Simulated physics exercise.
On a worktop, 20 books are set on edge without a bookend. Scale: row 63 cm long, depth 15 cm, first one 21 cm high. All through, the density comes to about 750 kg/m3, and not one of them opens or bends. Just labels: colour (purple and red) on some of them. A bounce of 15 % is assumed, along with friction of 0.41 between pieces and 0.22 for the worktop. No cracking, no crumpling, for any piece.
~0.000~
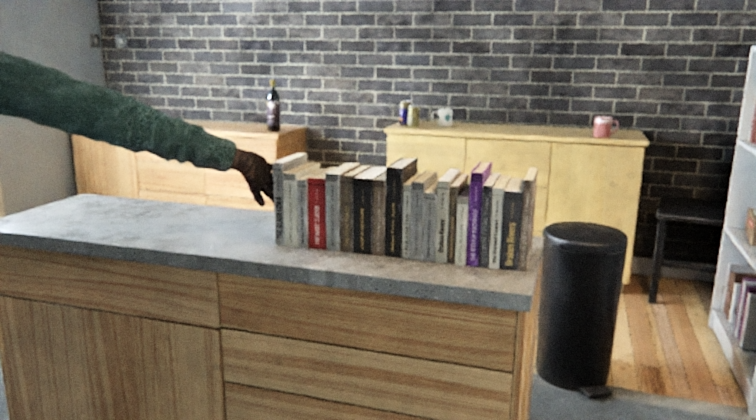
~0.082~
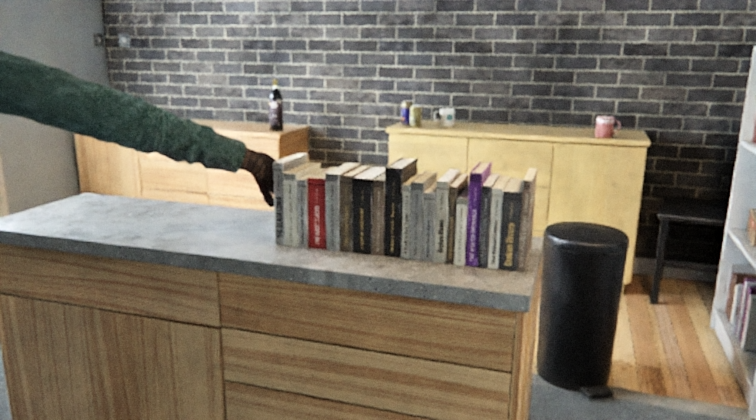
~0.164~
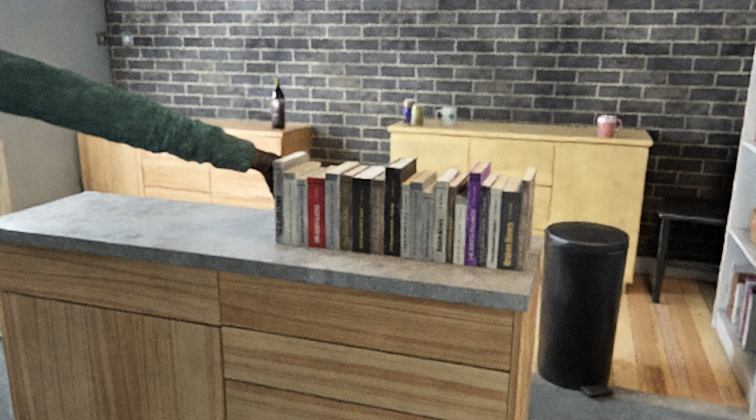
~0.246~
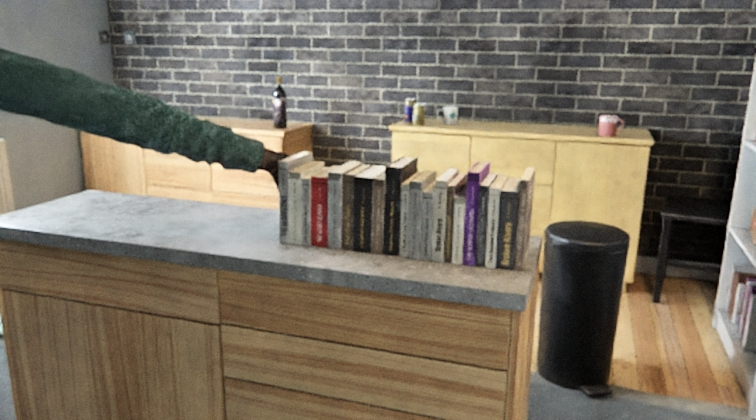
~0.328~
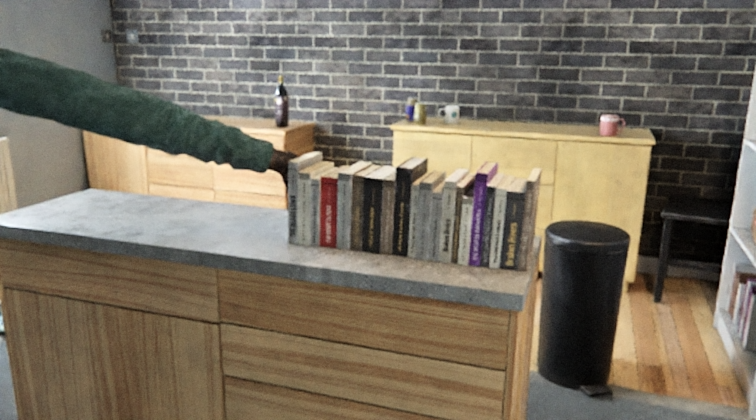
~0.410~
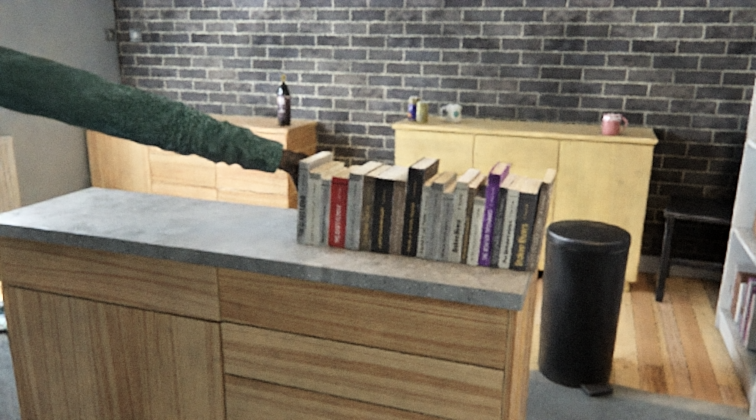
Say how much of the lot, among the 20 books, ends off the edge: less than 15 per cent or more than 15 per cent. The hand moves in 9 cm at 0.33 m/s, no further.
The share ending off the edge is upwards of 15 per cent.
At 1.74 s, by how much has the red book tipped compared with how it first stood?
Near 15 degrees from how it began.
After 0.54 s, none of the 20 books off the edge, 20 disturbed; purple book 11° from how it stood; red book 11° from how it stood.
After 0.90 s, 3 of the 20 books off the edge; purple book on its side; red book 15° from how it stood.
After 1.34 s, 5 of the 20 books off the edge; purple book 50° from how it stood, 74 cm lower; red book 15° from how it stood.
After 1.74 s, 8 of the 20 books off the edge; purple book 72° from how it stood, 77 cm lower; red book 15° from how it stood.
In the end (2.0 s), 8 of the 20 books off the edge; purple book on its side; red book 15° from how it stood. That is 40 per cent. From the last view, middles, red book near (362, 206).
